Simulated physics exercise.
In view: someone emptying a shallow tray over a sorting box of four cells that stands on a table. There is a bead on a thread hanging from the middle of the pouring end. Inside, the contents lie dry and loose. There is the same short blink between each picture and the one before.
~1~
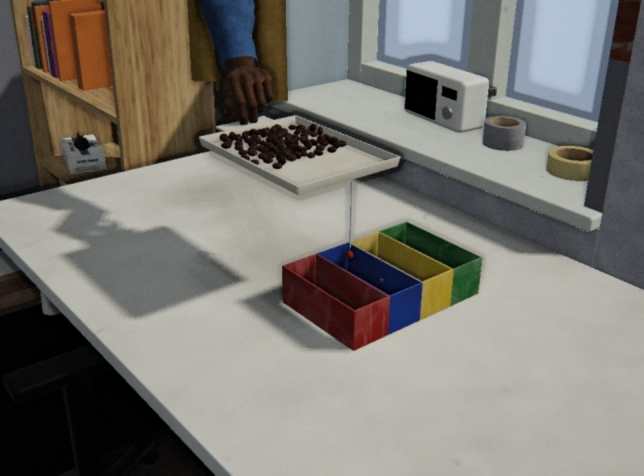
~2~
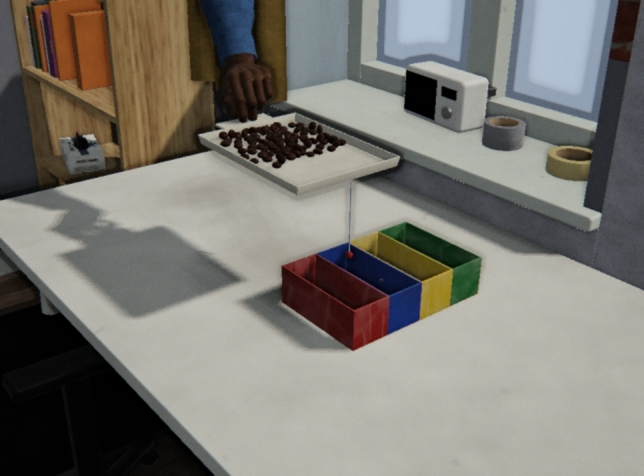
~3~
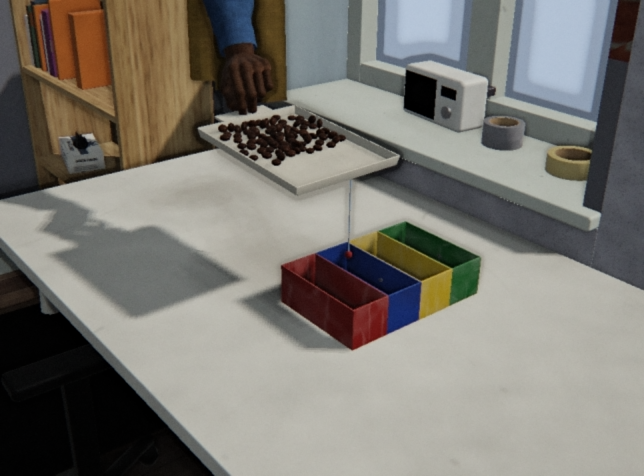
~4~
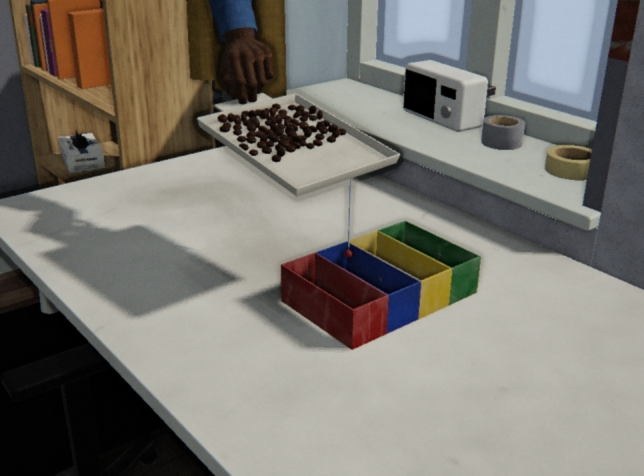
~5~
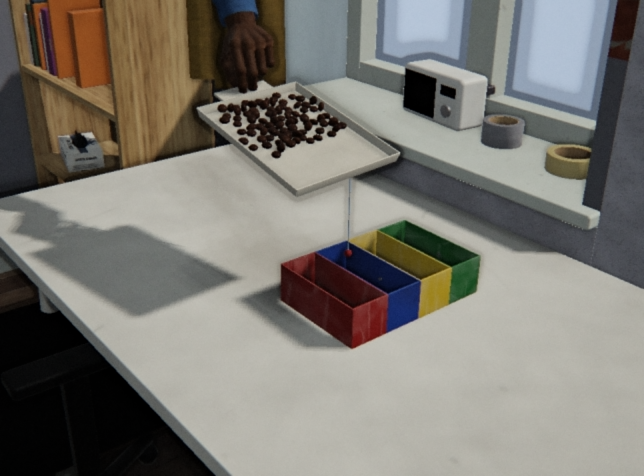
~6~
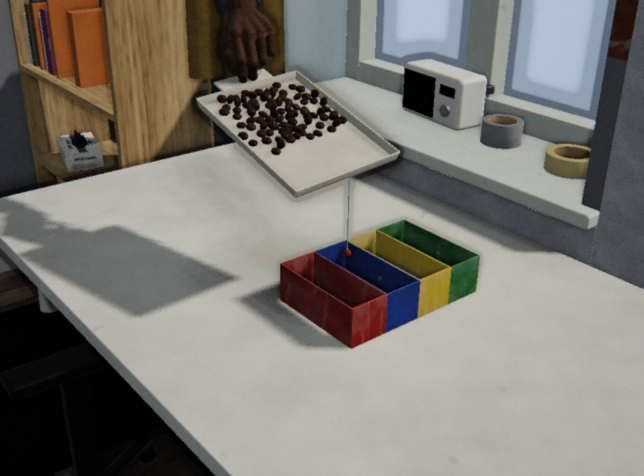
A hand gradually tilts a tray of brown chocolate drops above a four-coloured sorting box.
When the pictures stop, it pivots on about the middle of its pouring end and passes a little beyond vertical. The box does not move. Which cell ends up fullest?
The red cell.
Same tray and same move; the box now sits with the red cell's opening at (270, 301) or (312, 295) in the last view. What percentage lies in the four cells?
About 100 per cent, then about 100 per cent.
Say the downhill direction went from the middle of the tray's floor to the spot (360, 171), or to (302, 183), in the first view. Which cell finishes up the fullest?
Yellow; the red cell.
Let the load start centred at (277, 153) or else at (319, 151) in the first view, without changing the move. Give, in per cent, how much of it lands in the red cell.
From the first start you get 50 in a hundred, from the second 40 in a hundred.
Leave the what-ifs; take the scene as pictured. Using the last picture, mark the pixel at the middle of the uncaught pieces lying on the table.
It centres at roughly (306, 355).
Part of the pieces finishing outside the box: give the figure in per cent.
Around 40 %.
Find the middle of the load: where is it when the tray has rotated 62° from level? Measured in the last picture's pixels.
Around (327, 175).
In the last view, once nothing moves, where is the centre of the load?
Last view, resting centre - approx. (348, 326).
Shortly afterwards, tray tipped steeply; the bulk on the tray; near a quarter falling or outside the box.
Next, tray tipped past a quarter turn; near a quarter on the tray; near a quarter in the red cell; a little in the blue cell; only a few in the yellow cell; near a third falling or outside the box.
Some moments later, tray tipped past a quarter turn; near a third in the red cell; near a quarter in the blue cell; only a few in the yellow cell; near a third falling or outside the box.
In the end, tray tipped past a quarter turn; near a third in the red cell; near a quarter in the blue cell; only a few in the yellow cell; none at all in the green cell; near a third outside the box.
